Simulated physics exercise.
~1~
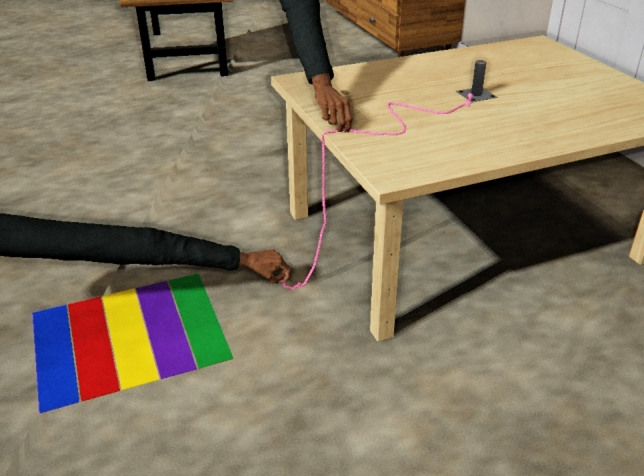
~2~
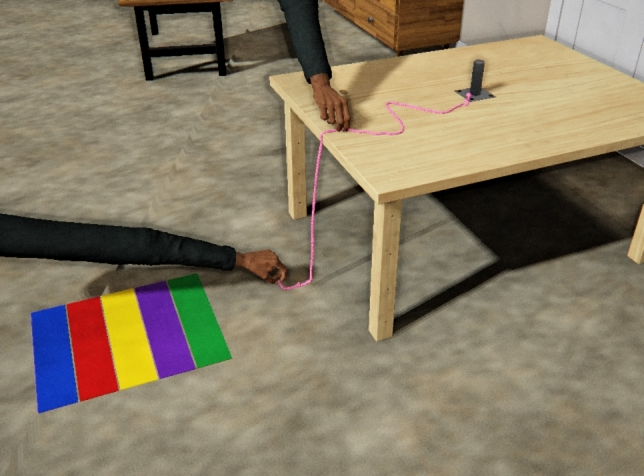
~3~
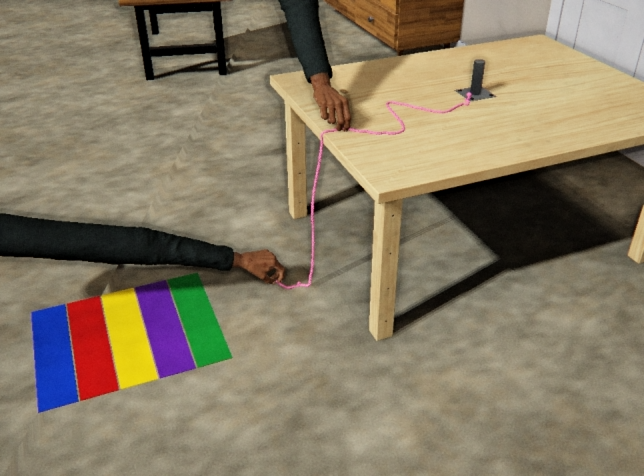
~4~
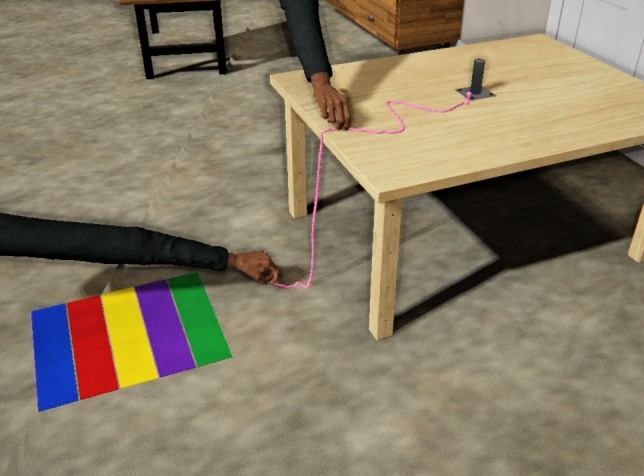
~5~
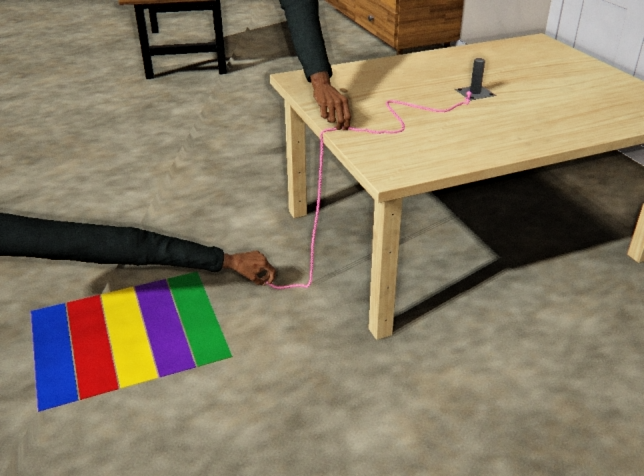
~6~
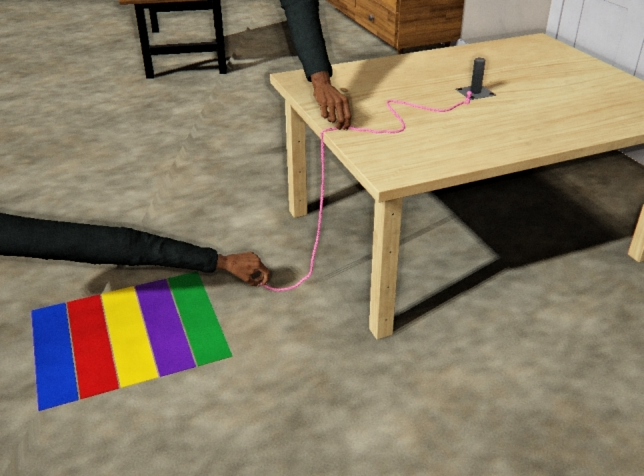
In the video, one hand presses a pink cord against the edge of a wooden table while another hand, low near coloured strips on the floor, draws the cord's hanging end slightly to the left; the upper hand stays still.
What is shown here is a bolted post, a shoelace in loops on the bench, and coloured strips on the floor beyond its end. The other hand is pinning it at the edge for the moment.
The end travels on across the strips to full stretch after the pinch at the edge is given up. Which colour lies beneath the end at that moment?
Blue.
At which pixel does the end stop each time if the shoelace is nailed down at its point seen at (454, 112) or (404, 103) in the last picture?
(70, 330) and (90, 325).
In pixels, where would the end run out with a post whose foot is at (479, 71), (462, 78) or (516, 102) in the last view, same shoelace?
(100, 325), (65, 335) and (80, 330).
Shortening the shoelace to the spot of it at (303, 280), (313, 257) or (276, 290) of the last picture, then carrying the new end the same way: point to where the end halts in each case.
Taking the tries in order gives (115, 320), (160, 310) and (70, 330).
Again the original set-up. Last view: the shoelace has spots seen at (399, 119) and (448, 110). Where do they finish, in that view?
Near (323, 123) and (419, 103).
Early on, end near (115, 320); over yellow.
Midway, end near (72, 331); over red.
At the end of the slack, end near (47, 337); over blue. The end stops over the blue strip.
